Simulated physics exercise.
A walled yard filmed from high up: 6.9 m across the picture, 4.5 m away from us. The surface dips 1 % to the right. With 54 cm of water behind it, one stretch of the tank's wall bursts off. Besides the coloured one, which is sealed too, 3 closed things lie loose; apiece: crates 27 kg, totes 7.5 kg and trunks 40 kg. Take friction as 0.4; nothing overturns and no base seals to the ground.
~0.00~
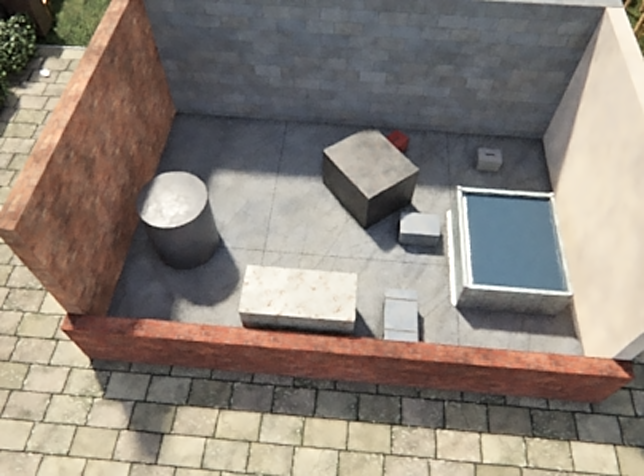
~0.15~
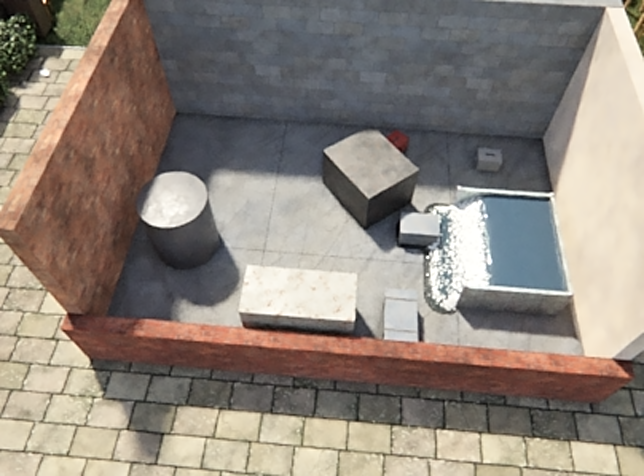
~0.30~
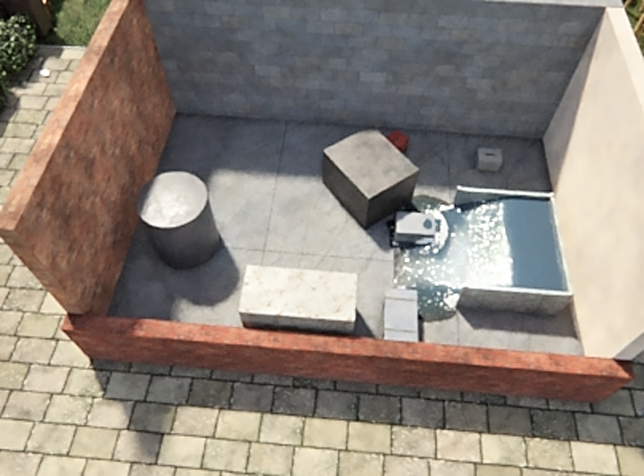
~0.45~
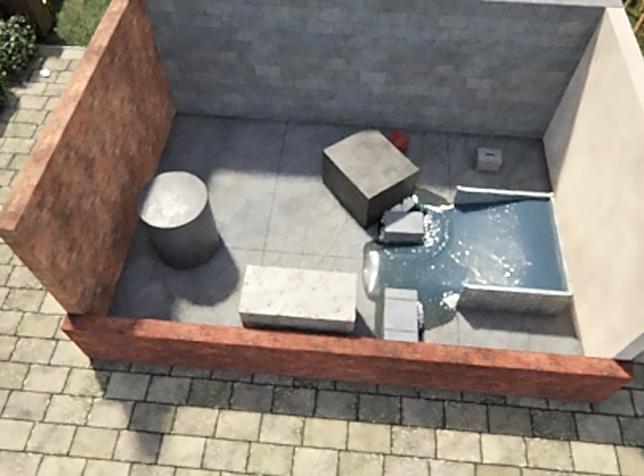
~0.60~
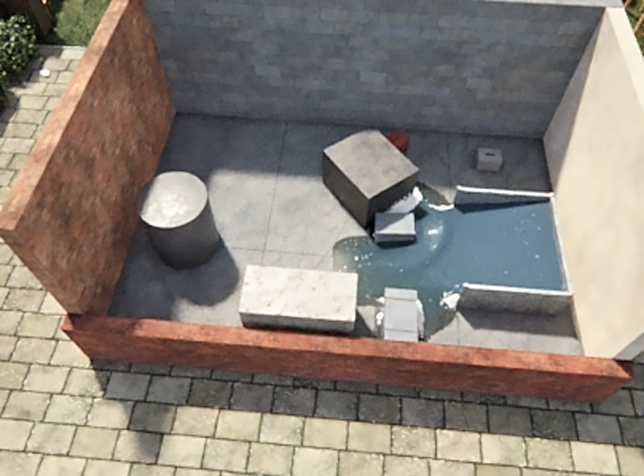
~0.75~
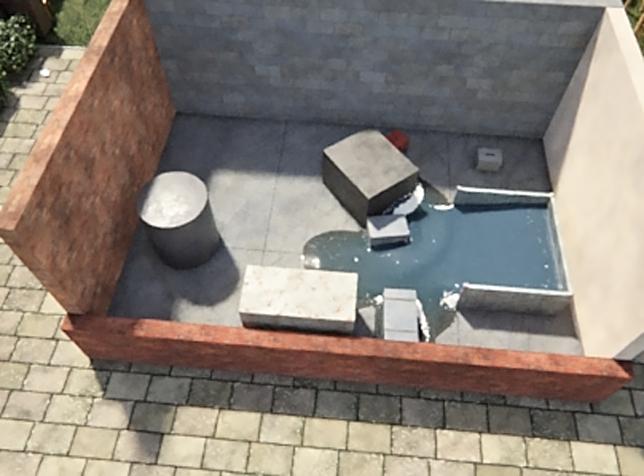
The footage shows a walled yard where the left side of a water tank bursts open and foaming water spreads leftward across the paving, shifting one grey box slightly left while the small red container stays put.
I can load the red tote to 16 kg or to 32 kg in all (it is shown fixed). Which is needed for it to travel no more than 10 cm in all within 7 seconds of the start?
Verdict: The lower weight is enough.
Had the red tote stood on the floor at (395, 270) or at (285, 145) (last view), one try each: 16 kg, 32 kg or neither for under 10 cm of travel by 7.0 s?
In turn: Neither holds; either load holds.
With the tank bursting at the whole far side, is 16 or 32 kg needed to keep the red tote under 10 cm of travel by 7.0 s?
Then neither weight holds it.
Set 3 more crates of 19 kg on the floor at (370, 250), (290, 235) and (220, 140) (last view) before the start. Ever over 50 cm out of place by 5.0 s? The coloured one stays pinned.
In turn: More, more, short of it.
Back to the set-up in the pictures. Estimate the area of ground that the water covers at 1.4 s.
About 11.5 m2.
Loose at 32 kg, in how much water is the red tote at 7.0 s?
About 4 cm.
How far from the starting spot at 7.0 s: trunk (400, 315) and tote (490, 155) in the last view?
In turn: 20 cm, 0 cm.
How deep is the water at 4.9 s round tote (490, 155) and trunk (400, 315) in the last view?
About 3 and 7 cm.
After 1.4 s the red tote would be 0 cm from its start with 16 kg and 0 cm from its start with 32 kg; 5 cm of water round it then.
After 3.1 s the red tote would be 4 cm from its start with 16 kg and 0 cm from its start with 32 kg; 4 cm of water round it then.
After 4.9 s the red tote would be 4 cm from its start with 16 kg and 0 cm from its start with 32 kg; 3 cm of water round it then.
After 7.0 s the red tote would be 4 cm from its start with 16 kg and 0 cm from its start with 32 kg; 4 cm of water round it then.
